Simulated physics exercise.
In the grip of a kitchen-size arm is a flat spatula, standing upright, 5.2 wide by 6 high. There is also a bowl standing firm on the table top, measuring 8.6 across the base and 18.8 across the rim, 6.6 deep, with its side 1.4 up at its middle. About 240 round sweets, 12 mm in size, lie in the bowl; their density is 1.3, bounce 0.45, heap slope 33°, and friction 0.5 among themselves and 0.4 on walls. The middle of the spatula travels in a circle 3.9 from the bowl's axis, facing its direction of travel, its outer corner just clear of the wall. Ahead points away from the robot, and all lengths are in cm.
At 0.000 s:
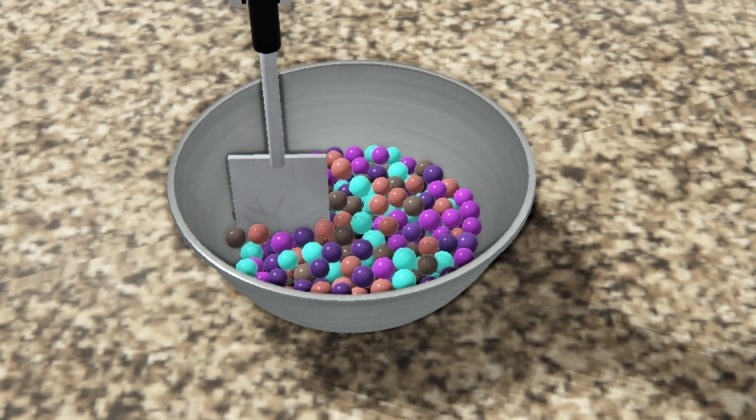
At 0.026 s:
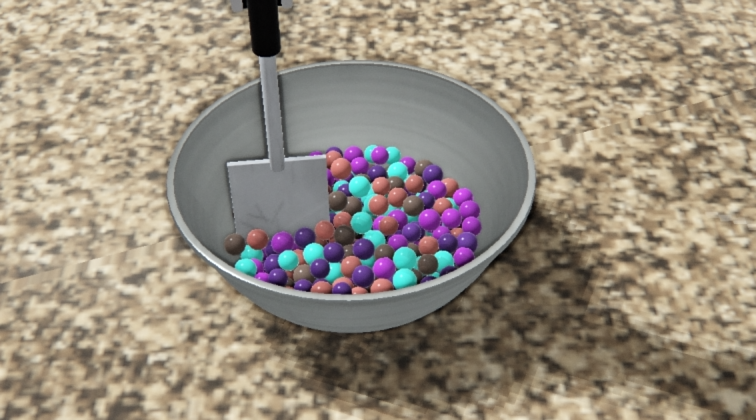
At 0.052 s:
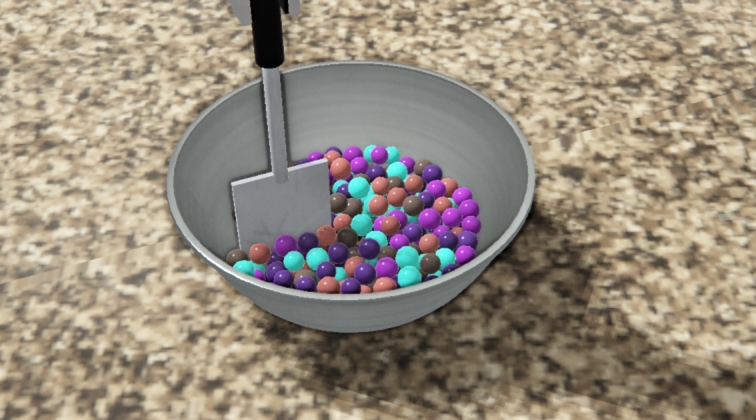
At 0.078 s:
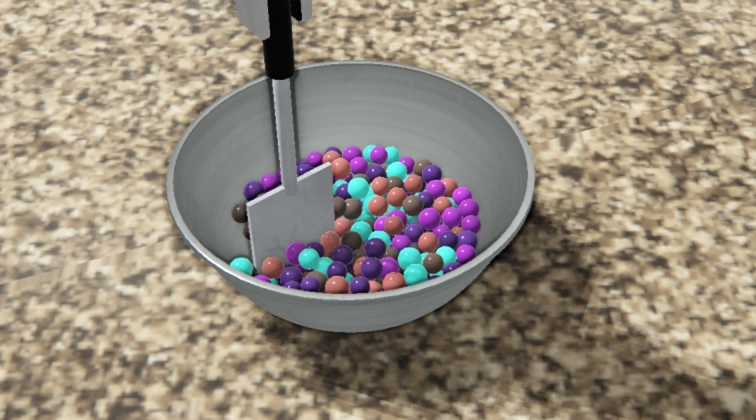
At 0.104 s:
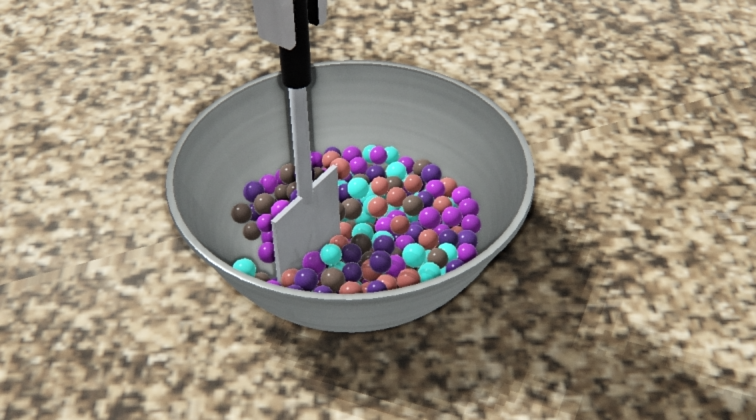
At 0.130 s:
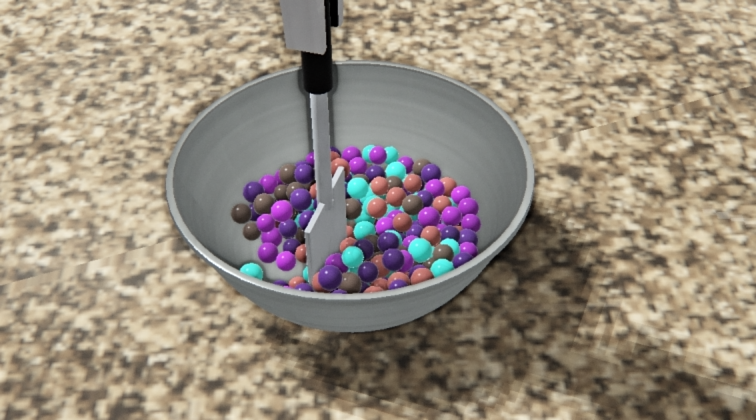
On a speckled brown and cream stone-like tabletop, seen from above at an angle by a still camera, sits a wide grey bowl. Inside lie many small round sweets in purple, magenta, turquoise, orange-brown and dark brown, with a black-handled metal spatula upright at the left. The spatula sweeps toward the near side and rightward, turning edge-on as it pushes through the sweets, uncovering others behind it.
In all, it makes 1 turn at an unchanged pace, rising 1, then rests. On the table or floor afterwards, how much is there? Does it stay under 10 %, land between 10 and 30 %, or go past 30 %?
It stays under 10 %.
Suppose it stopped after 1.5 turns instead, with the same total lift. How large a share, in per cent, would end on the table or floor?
Then roughly 5 percent.
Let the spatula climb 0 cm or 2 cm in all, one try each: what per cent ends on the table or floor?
That gives about 5 per cent and 0 per cent, in order.
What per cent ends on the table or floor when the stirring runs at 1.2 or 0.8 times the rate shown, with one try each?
Roughly 10 and 0 per cent.
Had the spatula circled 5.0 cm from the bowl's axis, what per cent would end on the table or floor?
Near 0 %.
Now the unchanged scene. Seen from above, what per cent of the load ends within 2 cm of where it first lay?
I'd put it at about 10 in a hundred.
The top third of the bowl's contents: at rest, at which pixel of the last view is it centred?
Roughly pixel (287, 250).
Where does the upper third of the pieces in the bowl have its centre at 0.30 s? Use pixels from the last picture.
I'd put it at around (456, 157).
By 0.30 s, 182° round, highest piece 8 above the table; 240 in the bowl.
By 0.47 s, 292° round, highest piece 8 above the table; 227 in the bowl, 6 on the table or floor, 7 in flight or on the tool.
By 0.76 s, 0° round, highest piece 6 above the table; 225 in the bowl, 15 on the table or floor.
By 1.46 s, 0° round, highest piece 5 above the table; 225 in the bowl, 15 on the table or floor.
Final count, 225 in the bowl, 15 on the table or floor. That is 6 % on the table or floor.
